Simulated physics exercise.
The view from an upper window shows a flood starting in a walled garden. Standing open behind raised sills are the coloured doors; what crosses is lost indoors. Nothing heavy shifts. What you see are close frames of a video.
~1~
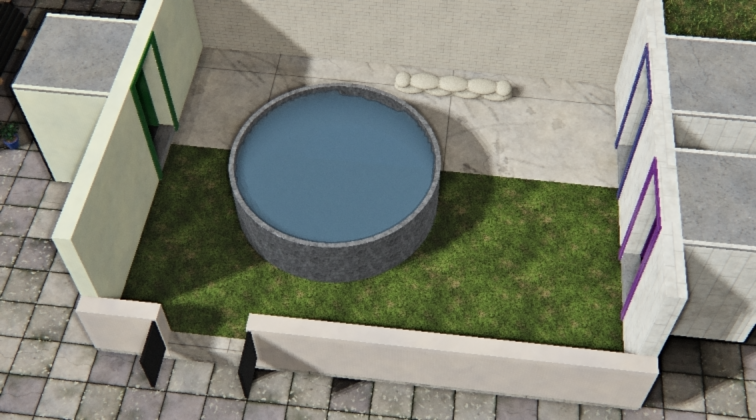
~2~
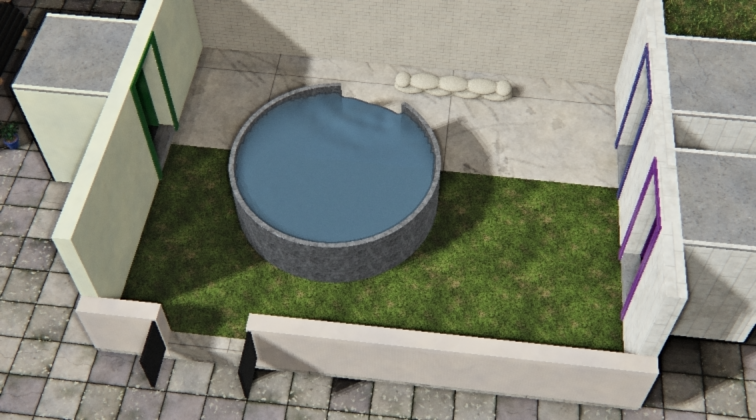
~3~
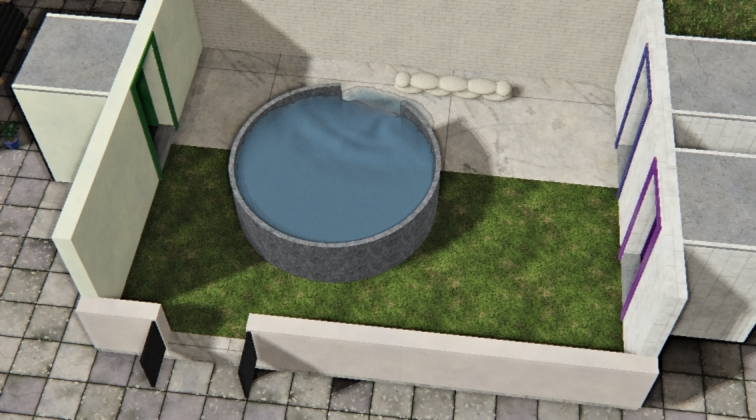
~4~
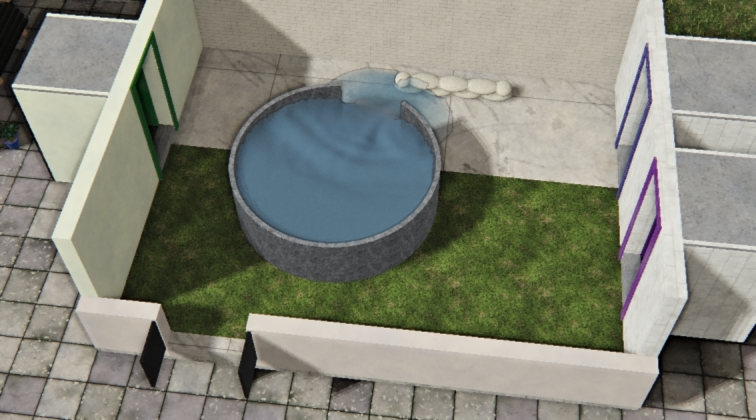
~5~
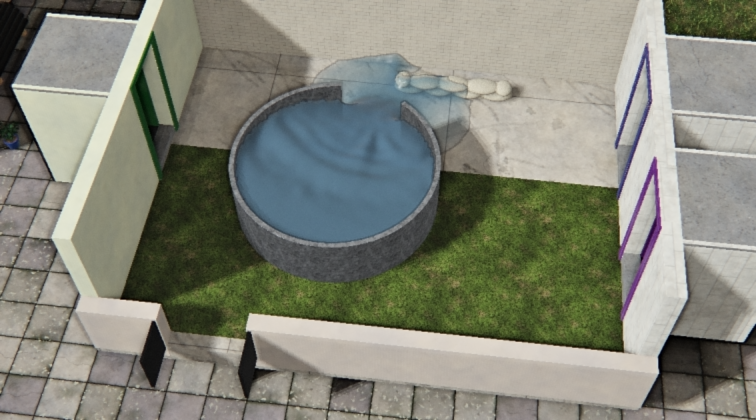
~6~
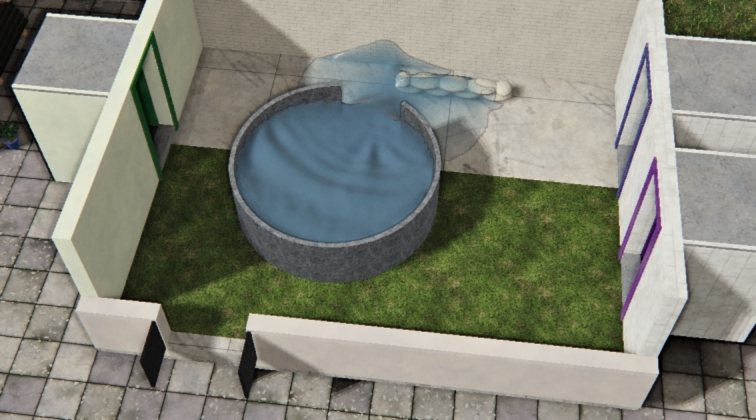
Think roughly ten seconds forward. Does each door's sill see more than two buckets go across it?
The sill of the blue door does. The sill of the green door does not. The sill of the purple door does not.
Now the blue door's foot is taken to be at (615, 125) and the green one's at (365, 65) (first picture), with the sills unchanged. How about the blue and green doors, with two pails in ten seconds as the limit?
Briefly, the blue door comes in over while the green door comes in over.
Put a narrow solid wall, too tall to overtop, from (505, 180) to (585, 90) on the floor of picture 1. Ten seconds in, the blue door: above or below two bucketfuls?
As far as I can tell, the blue door doesn't reach the mark.
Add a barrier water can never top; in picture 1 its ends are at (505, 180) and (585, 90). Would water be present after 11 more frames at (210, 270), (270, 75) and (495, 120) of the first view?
The first is still bare, the second inundated and the third inundated.
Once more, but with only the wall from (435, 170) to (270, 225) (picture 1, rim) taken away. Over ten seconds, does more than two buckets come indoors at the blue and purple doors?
Result - blue: Clears the line; purple: Clears the line.
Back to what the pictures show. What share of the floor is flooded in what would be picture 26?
It works out to about 60 in a hundred.
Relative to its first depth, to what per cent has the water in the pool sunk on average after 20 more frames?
I make it 56 per cent.
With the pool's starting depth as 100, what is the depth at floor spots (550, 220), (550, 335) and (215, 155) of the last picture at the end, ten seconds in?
Respectively near 12, 20 and 12 per cent.
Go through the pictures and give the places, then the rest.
The round pool at (335, 163) is whole and still, in the first picture.
The front is at a hidden place, out from the gap on the round pool's far side, in the second picture.
The front is at (428, 119), out from the gap on the round pool's far side, in the third picture.
The front is at (366, 71), out from the gap on the round pool's far side, in the fourth picture.
Water pours out on the round pool's far side and has run to (466, 101), in the fifth picture.
Water pours out on the round pool's far side and has run to (499, 104), in the sixth picture.
A moment on, water covers 25 % of the floor; the blue door not reached, the green door not reached, the purple door not reached.
Next, water covers 40 % of the floor; the blue door under two buckets in, the green door not reached, the purple door not reached.
Then, water covers 60 % of the floor; the blue door over two buckets in, the green door wet at the sill, nothing in, the purple door wet at the sill, nothing in.
Later, water covers 90 % of the floor; the blue door far over two buckets in, the green door wet at the sill, nothing in, the purple door wet at the sill, nothing in.
In the end, water covers 95 % of the floor; the blue door far over two buckets in, the green door wet at the sill, nothing in, the purple door wet at the sill, nothing in.
